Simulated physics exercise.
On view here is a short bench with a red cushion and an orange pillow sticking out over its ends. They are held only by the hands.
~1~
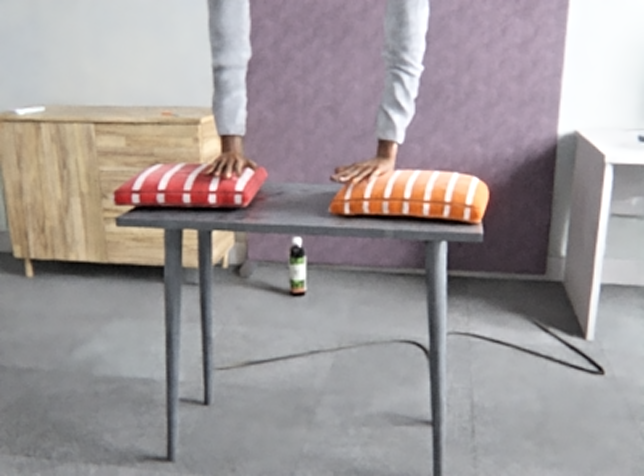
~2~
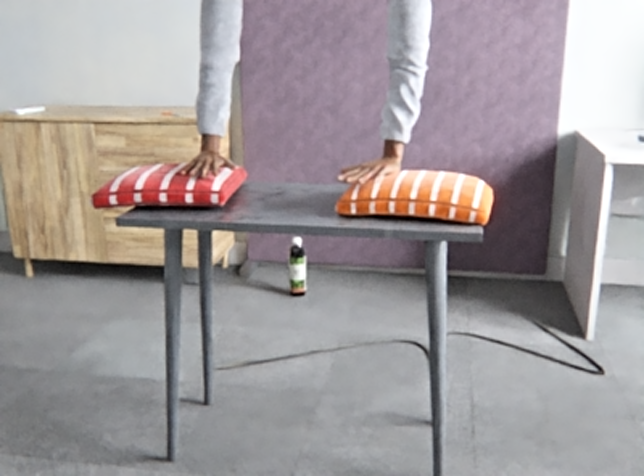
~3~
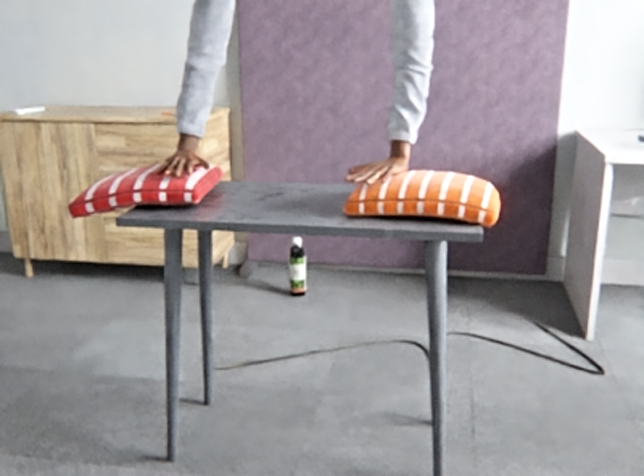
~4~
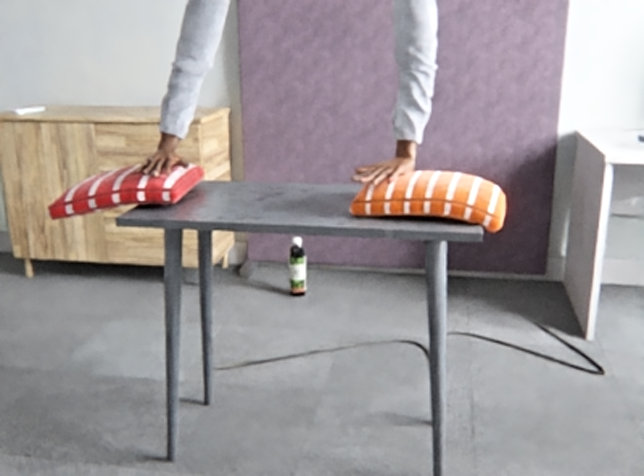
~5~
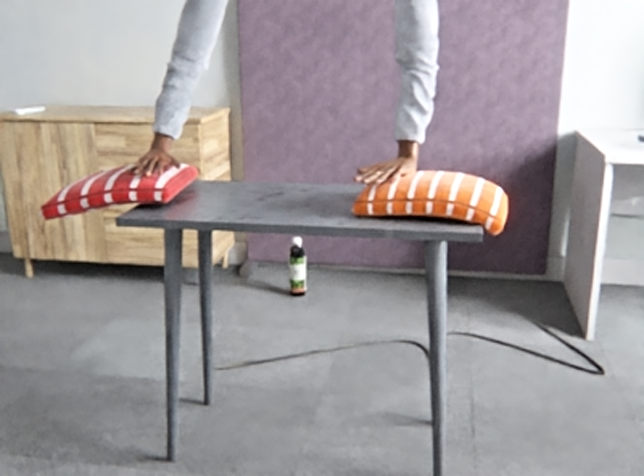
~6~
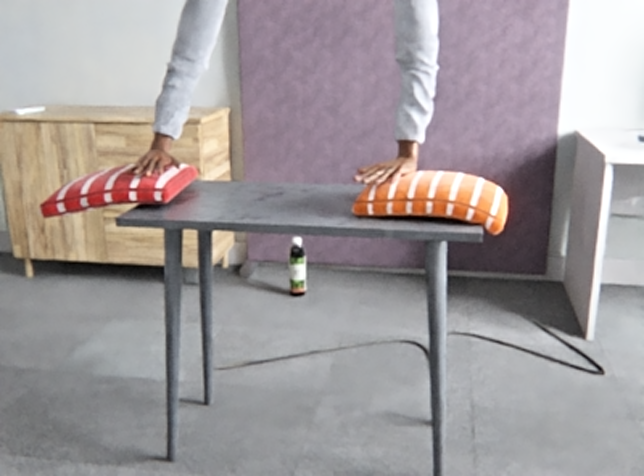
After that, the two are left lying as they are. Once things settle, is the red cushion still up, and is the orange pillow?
Outcome: The red cushion fails to stay on. The orange pillow does not leave it.
Then, 0.36 s after the last picture, cushion falling near (126, 255); pillow lying still.
Then, 0.66 s after the last picture, cushion on the floor near (114, 397); pillow lying still.
At rest, cushion on the floor near (76, 399); pillow lying still. The red cushion slumps off the end and the orange pillow remains on top.
